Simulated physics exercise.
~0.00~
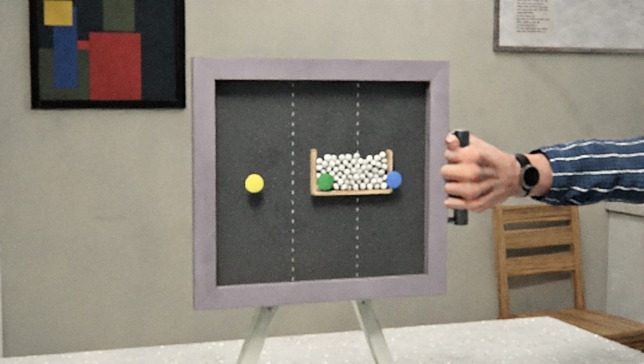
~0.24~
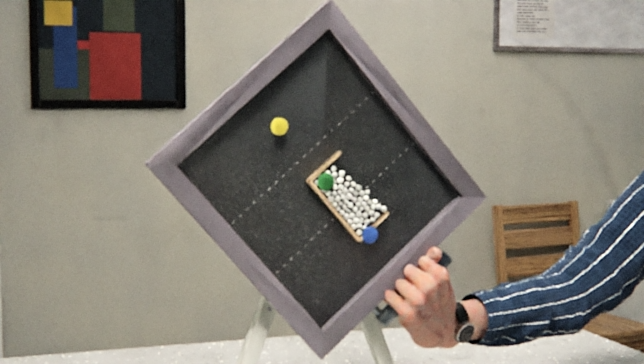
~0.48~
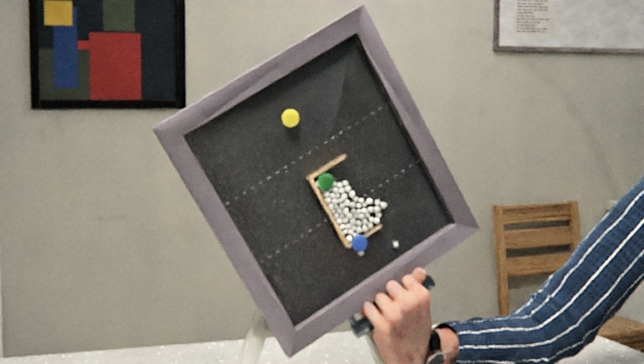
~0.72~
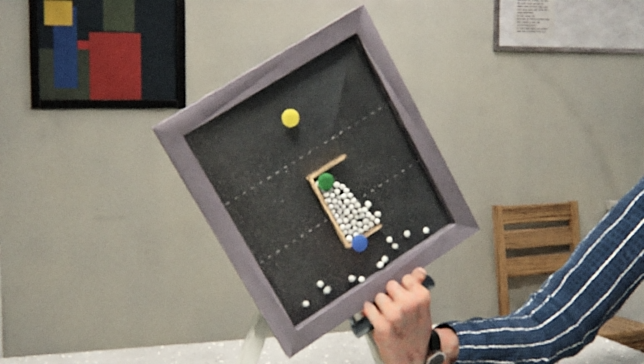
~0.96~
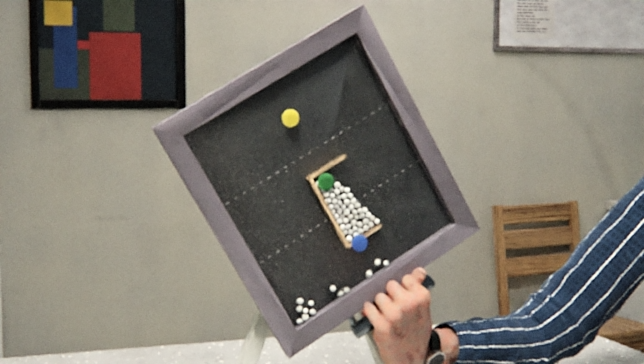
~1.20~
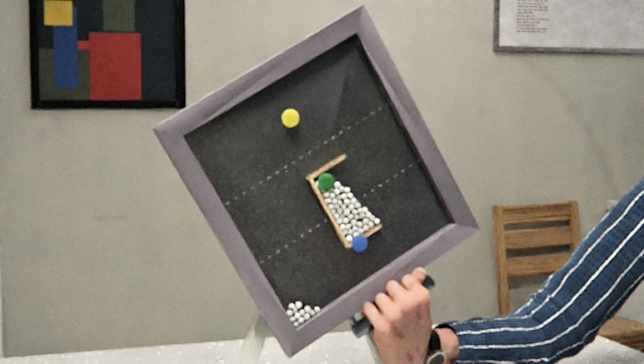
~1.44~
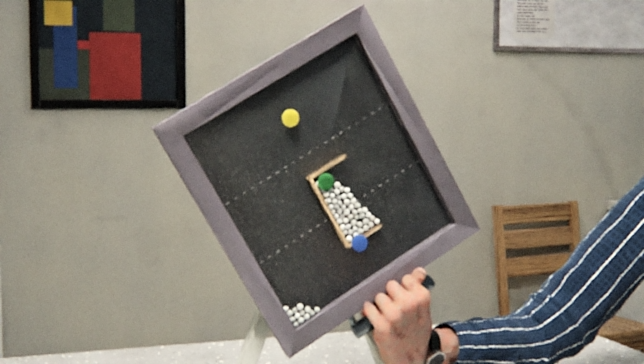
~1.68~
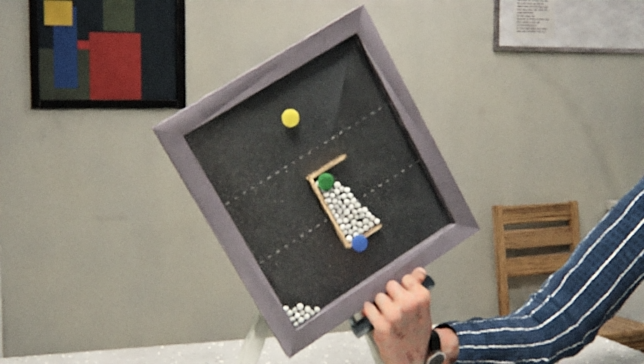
In a plain-walled room, a hand turning a framed board clockwise, white beads spilling from its tray and settling in the bottom corner.
